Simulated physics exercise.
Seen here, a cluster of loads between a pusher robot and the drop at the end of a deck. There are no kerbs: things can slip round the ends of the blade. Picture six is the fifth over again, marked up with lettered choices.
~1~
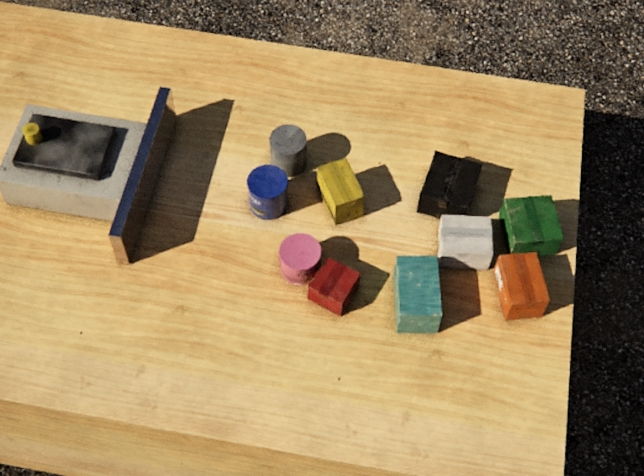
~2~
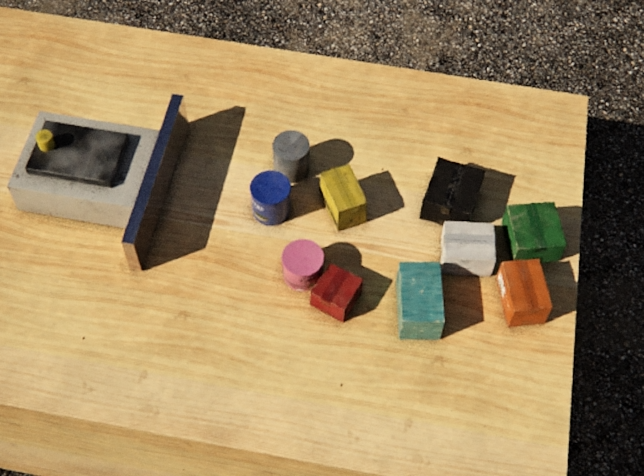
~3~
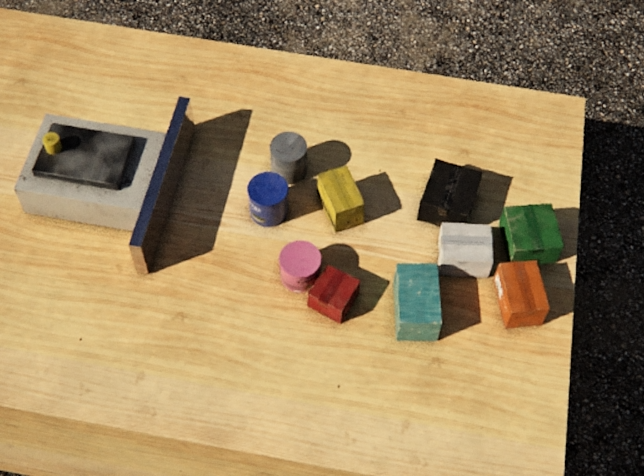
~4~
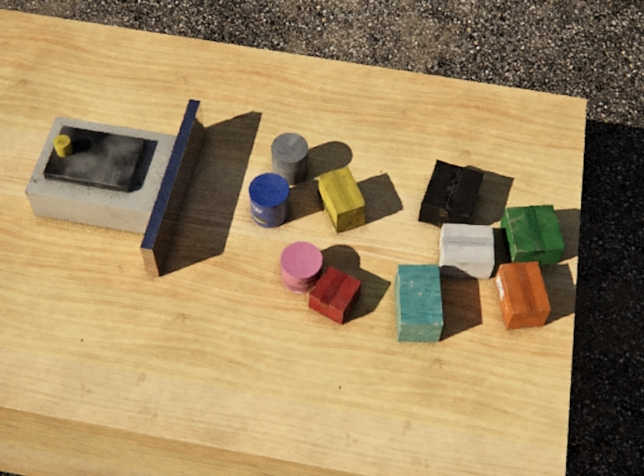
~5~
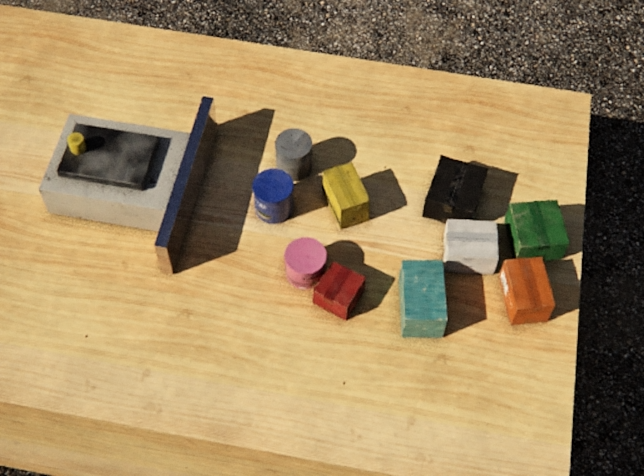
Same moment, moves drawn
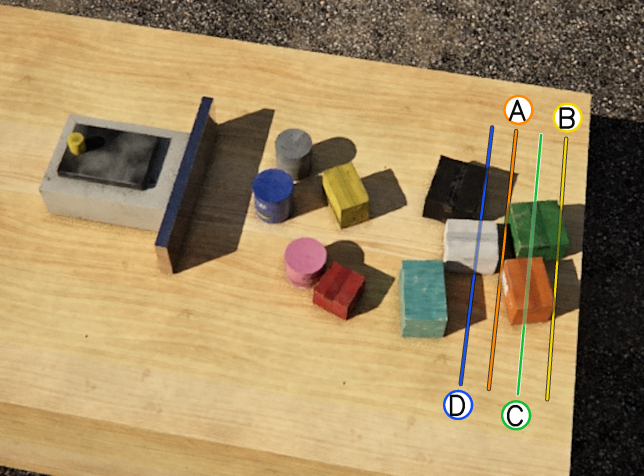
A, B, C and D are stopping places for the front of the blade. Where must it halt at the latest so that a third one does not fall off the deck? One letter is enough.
Stop at A.
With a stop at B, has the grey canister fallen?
No.
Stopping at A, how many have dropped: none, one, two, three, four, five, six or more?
Two.
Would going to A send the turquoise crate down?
By then, no.
On the marked copy, A at (504, 250); B at (557, 259); C at (530, 254); D at (478, 245).
With A. Early on, robot (229, 175); grey canister (336, 162); pink pail (315, 265).
Further on, robot (343, 194); black parcel (492, 186); white box (483, 253).
At the end, robot (433, 209); orange parcel over the edge; green box over the edge; two fallen.
As for the rest, B drops six; C drops four; D is within the limit but short.
